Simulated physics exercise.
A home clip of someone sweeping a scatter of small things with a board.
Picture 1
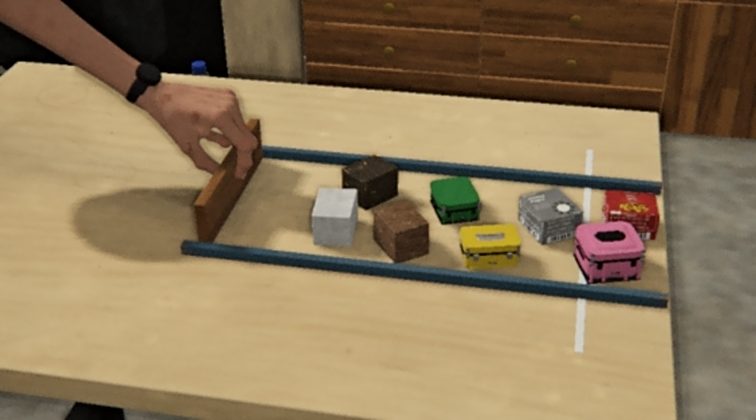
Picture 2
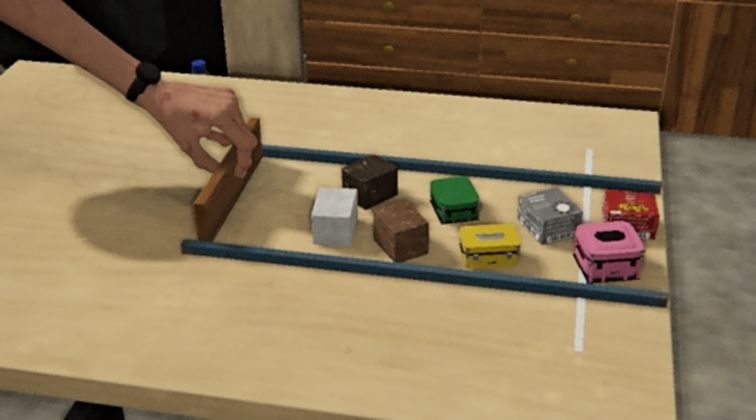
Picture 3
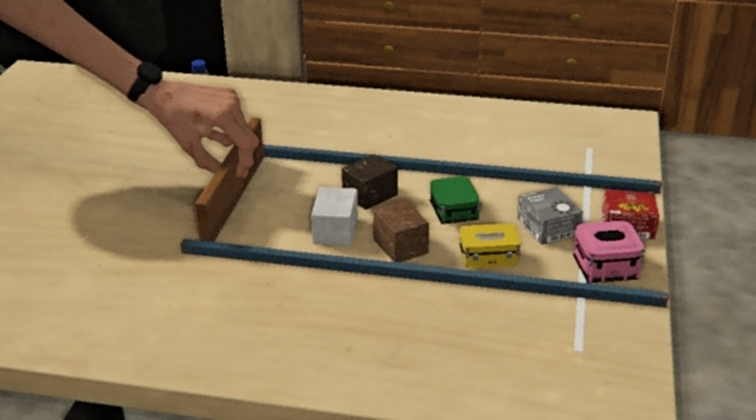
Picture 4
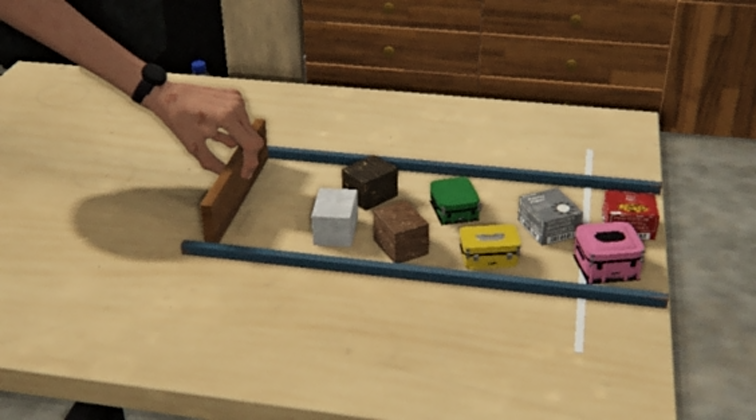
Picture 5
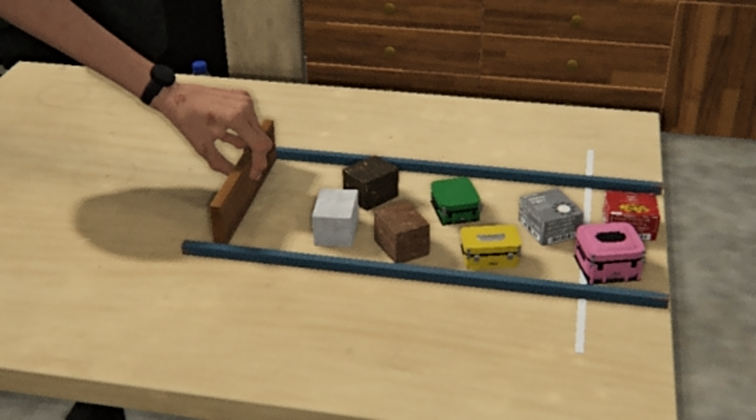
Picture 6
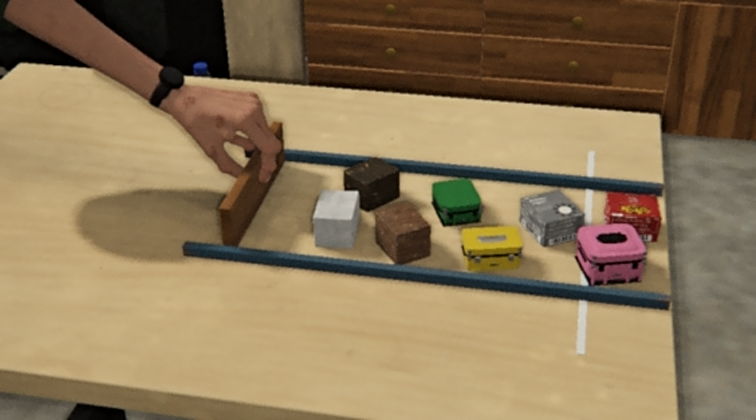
A hand holds a wooden board still, then slides it slightly right toward scattered blocks.
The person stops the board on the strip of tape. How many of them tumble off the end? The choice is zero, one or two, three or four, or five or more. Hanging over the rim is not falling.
Outcome: The number that fall off is three or four.
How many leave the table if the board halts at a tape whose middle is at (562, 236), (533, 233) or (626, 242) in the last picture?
Down on the floor: 2, 2 and 6.
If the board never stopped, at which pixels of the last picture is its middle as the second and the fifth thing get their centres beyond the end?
First at (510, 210), next at (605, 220).
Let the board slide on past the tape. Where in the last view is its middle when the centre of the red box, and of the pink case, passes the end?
About (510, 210), and (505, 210) for the other.
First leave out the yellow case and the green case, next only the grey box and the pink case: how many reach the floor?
2 in the first case, 2 in the second.
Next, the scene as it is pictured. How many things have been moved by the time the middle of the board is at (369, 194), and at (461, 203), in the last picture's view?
First 3, then 7.
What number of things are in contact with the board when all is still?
In contact: 2.
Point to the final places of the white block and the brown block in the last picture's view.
The white block at (607, 247), the brown block at (649, 268).
Soon after, none off yet; red box at rest near (632, 217); pink case at rest near (610, 254); grey box at rest near (552, 217).
After that, none off yet; red box at rest near (632, 217); pink case at rest near (610, 254); grey box moving near (563, 220).
And then, one off so far; red box on its side near (699, 272); pink case on its side near (707, 326); grey box displaced well along near (641, 236).
In the end, the number that fall off is three or four; gone, yellow case, grey box, pink case and red box.
